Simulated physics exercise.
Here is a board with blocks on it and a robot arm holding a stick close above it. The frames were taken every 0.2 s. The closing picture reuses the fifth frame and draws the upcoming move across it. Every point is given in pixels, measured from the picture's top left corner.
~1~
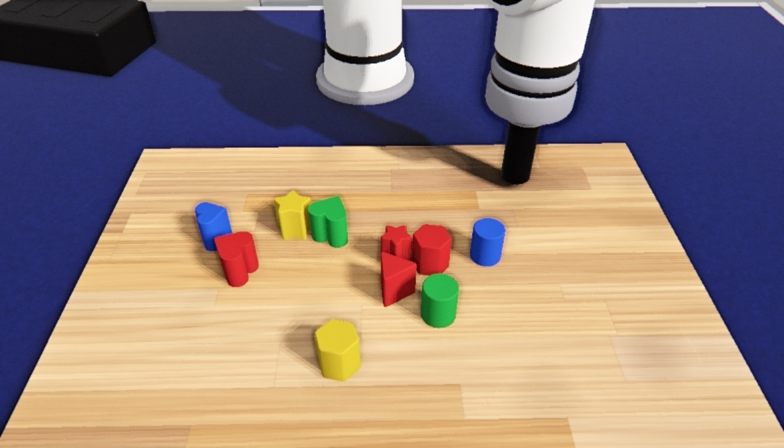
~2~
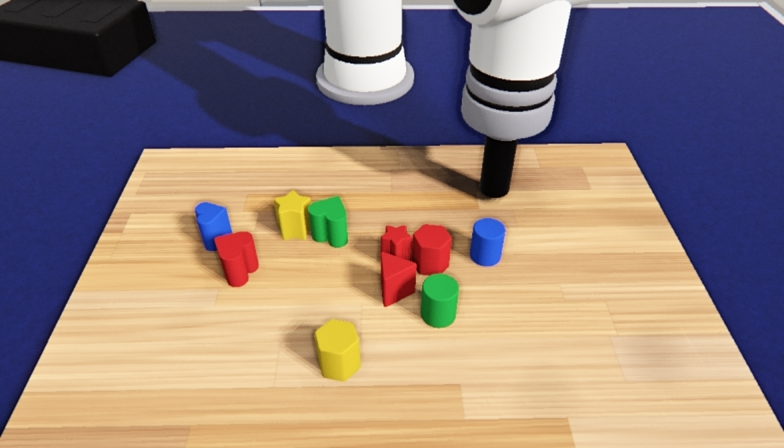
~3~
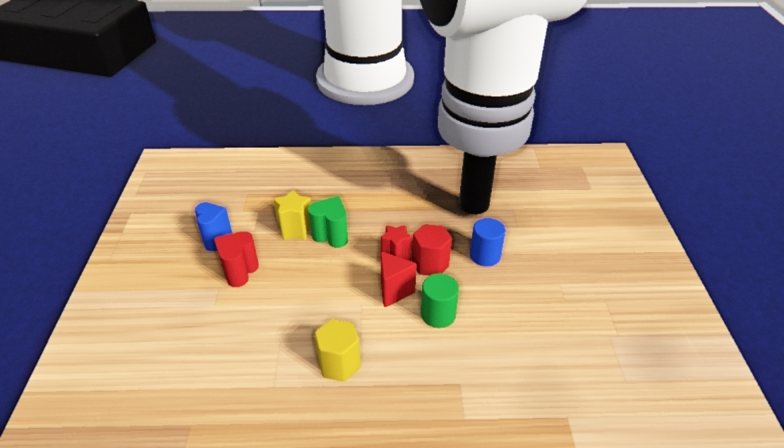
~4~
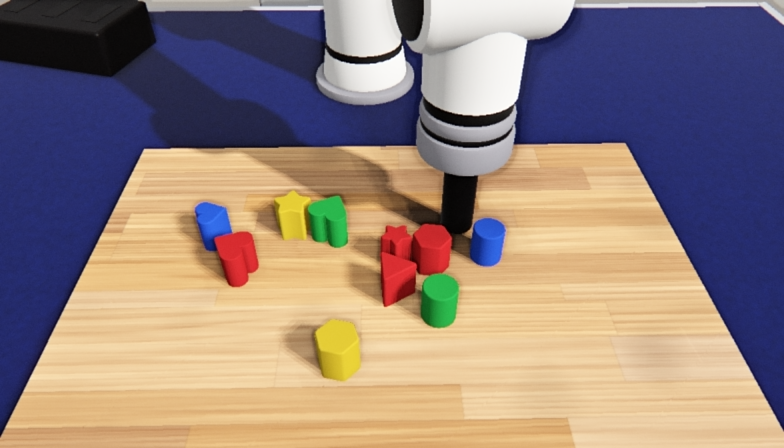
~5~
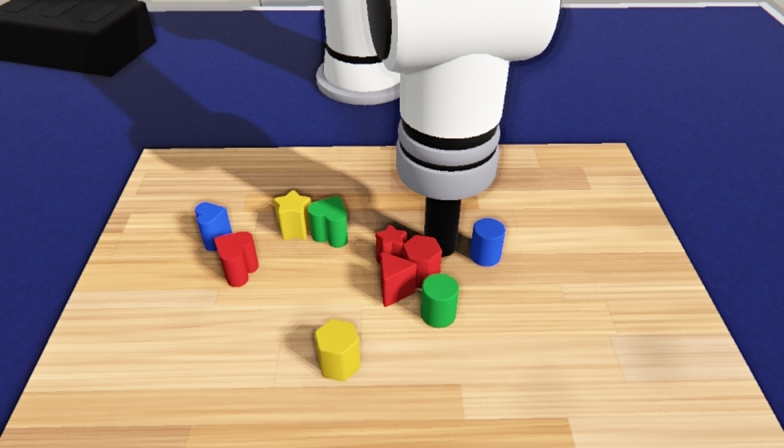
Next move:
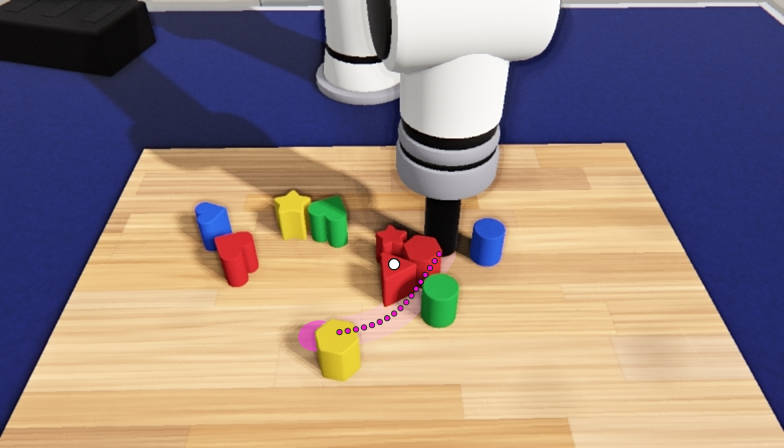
A light wooden board on a deep blue surface is seen from a fixed, raised view in front. Small red, blue, green and yellow blocks are scattered across it, with a yellow six-sided one nearest and a blue disc on the right, below a white robot arm holding a black stick. The arm moves the stick left and nearer, nudging the red six-sided block slightly toward the red triangle.
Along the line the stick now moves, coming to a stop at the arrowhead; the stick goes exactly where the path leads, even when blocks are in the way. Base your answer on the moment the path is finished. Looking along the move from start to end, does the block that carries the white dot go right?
Yes, that is how it ends up.
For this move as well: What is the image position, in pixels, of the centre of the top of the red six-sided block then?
The answer is (283, 333).
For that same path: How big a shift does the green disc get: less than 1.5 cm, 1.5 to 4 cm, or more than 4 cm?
Its final spot will lie within 1.5 cm of the current one.
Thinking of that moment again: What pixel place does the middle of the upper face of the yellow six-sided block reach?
I'd guess (320, 357).
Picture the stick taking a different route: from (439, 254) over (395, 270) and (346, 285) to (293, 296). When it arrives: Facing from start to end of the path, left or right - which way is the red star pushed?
It will end up to the right.
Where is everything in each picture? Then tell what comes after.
Stick's lower end (515, 176); yellow six-sided block (337, 335); red triangle (394, 264); red six-sided block (432, 235); green disc (441, 286); blue disc (490, 227), in the first picture.
Stick (494, 189); blocks still, in the second picture.
Stick (474, 205); blocks still, in the third picture.
Stick (456, 224); blocks still, in the fourth picture.
Stick (440, 246); yellow six-sided block (337, 335); red triangle (394, 264); red six-sided block (422, 247); green disc (441, 286); blue disc (490, 227), in the fifth picture.
Drawn move, from (439, 254) through (415, 290) and (377, 323) to (317, 336); the dot is on the red triangle.
What follows on the original path. One third of the way, stick (415, 282); red triangle (359, 286), turned 60° clockwise; red six-sided block (391, 283), turned 15° clockwise.
Two thirds of the way, stick (376, 315); yellow six-sided block (328, 344), turned 15° anticlockwise; red triangle (320, 292), turned 100° clockwise; red six-sided block (341, 311), turned 50° clockwise.
At the end, stick (316, 327); yellow six-sided block (320, 357), turned 30° anticlockwise; red triangle (297, 287), turned 125° clockwise; red six-sided block (283, 333), turned 15° clockwise; green disc still; blue disc still.
